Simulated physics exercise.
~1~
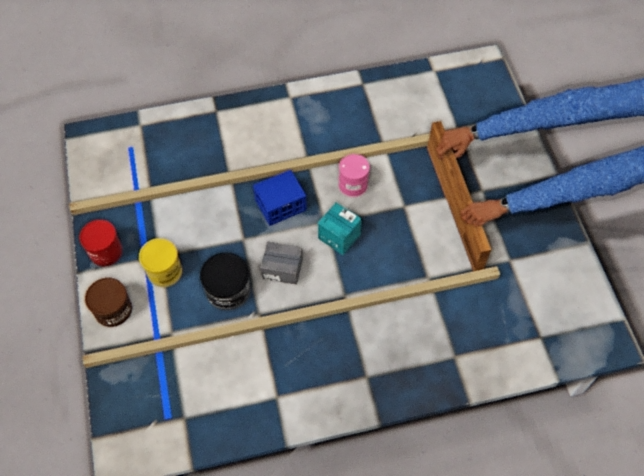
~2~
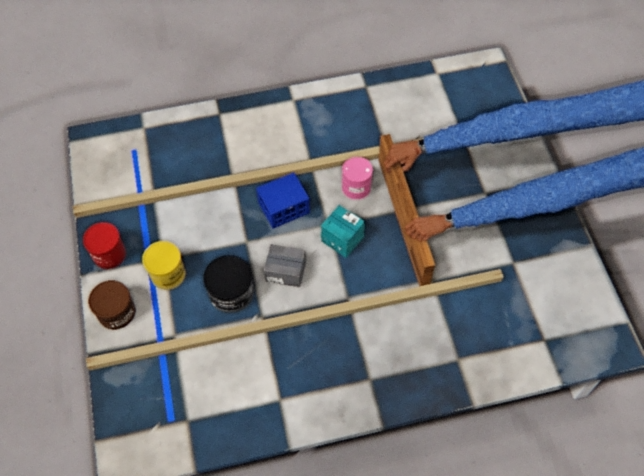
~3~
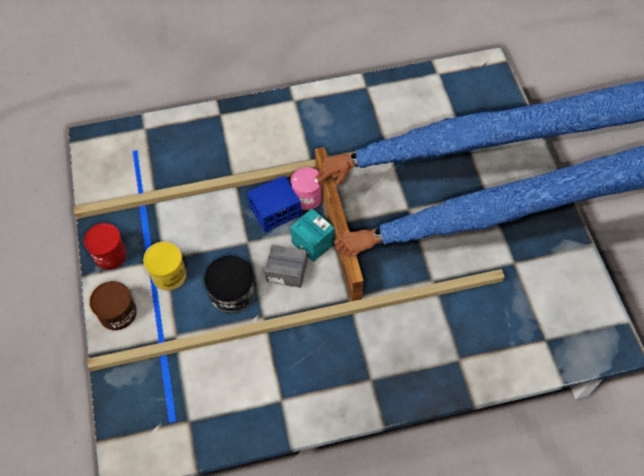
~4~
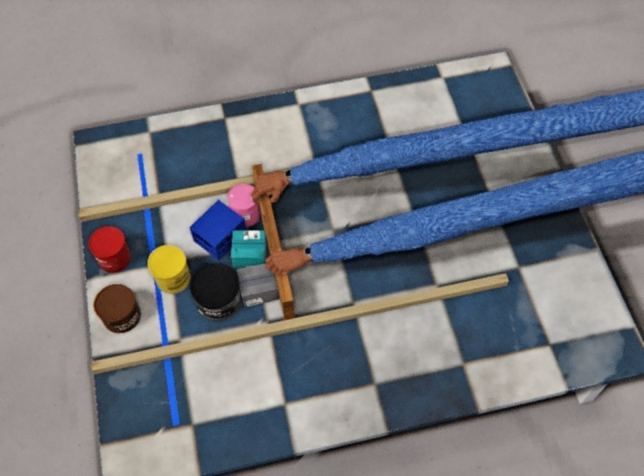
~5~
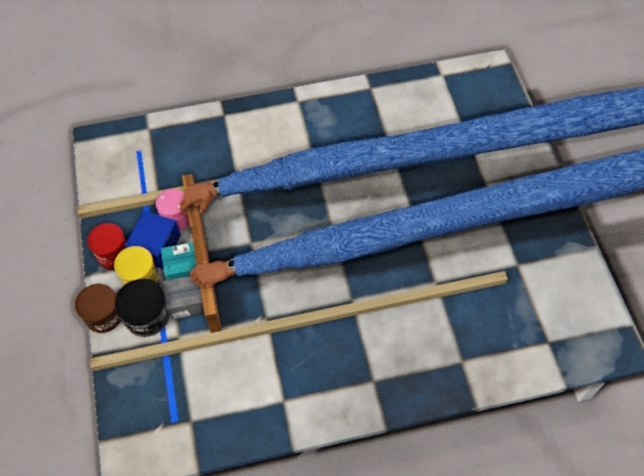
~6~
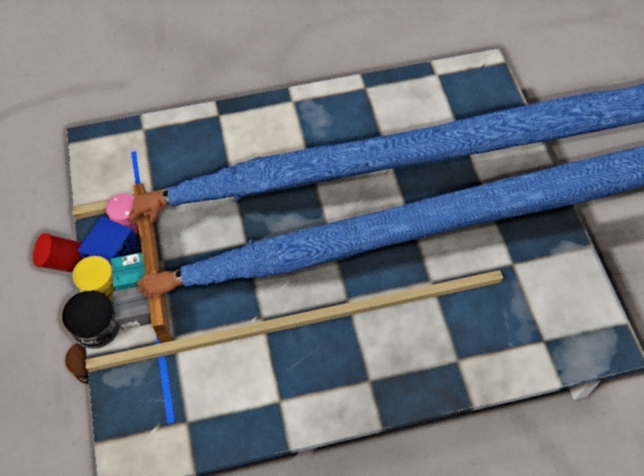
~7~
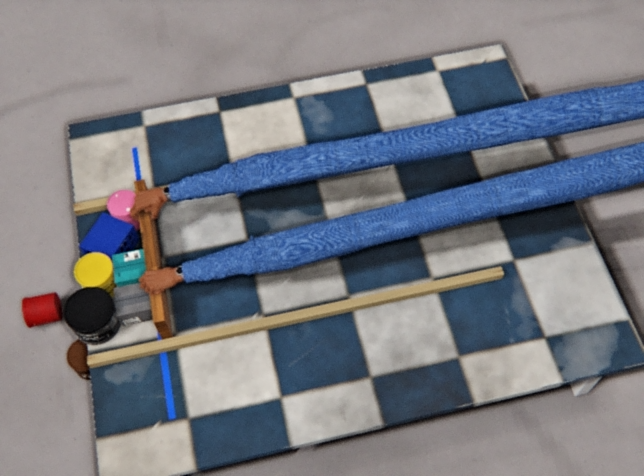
Two hands push a wooden plank left, sweeping blocks and cans until two fall off.
